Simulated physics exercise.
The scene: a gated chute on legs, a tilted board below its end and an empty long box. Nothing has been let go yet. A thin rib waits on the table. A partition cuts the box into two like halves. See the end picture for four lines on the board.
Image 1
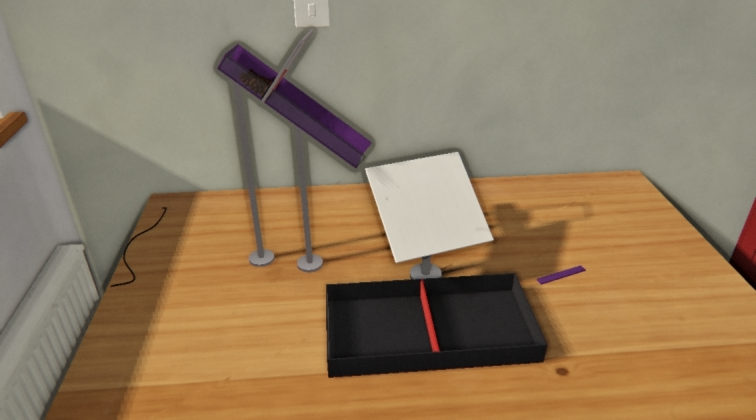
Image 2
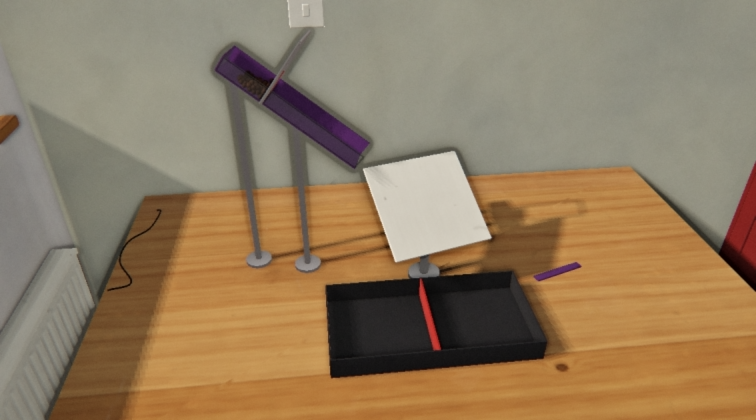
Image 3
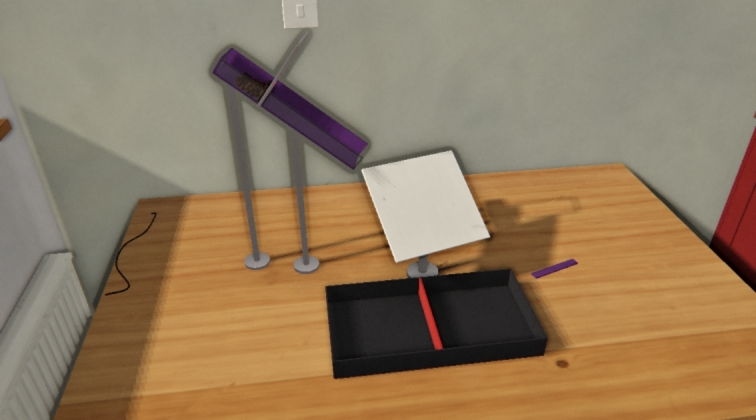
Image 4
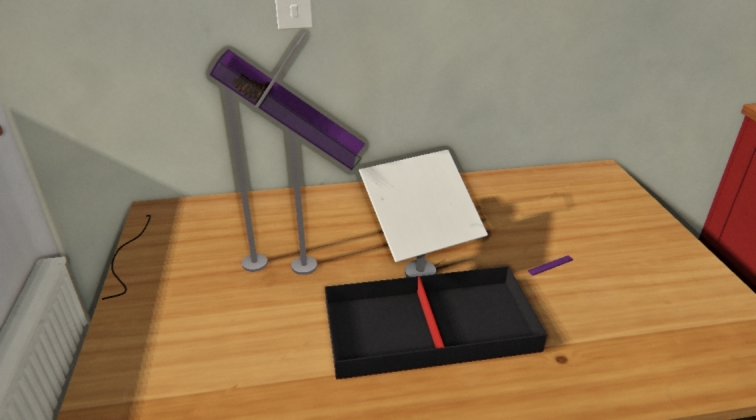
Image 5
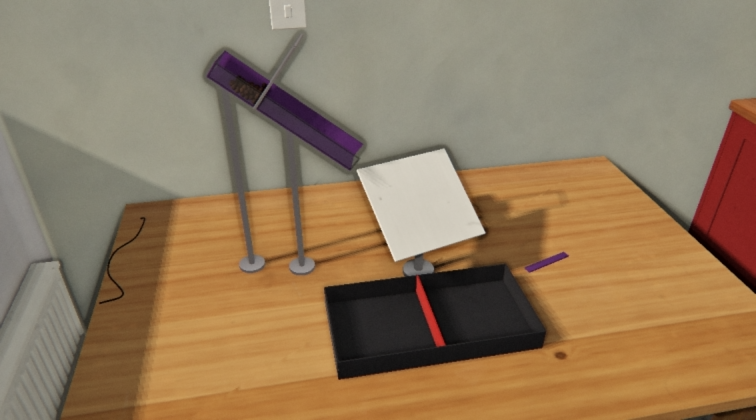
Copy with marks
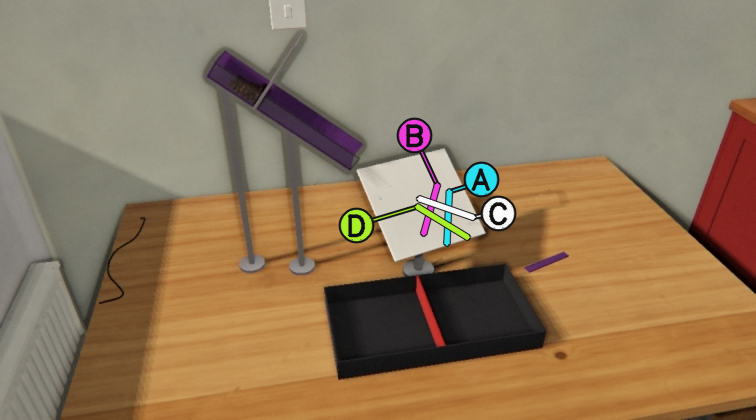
On a wooden table, a purple chute on legs held small brown bits behind a gate, above a tilted white board and an empty divided black box; only the view drifted slightly rightward.
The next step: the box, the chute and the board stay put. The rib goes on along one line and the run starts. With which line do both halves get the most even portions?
B is best.
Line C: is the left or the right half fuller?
More lands on the right.
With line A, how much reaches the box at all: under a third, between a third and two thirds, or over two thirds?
Line A gives over two thirds.
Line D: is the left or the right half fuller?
The right half.
On the marked copy, line A from (449, 191) to (446, 243); line B from (437, 185) to (423, 233); line C from (419, 198) to (472, 217); line D from (417, 206) to (467, 237).
For line A, of what is caught, a stray few in the left half, nearly all in the right.
For line B, of what is caught, about two thirds in the left half, about a third in the right.
For line C, of what is caught, a stray few in the left half, nearly all in the right.
For line D, of what is caught, a small part in the left half, nearly all in the right.
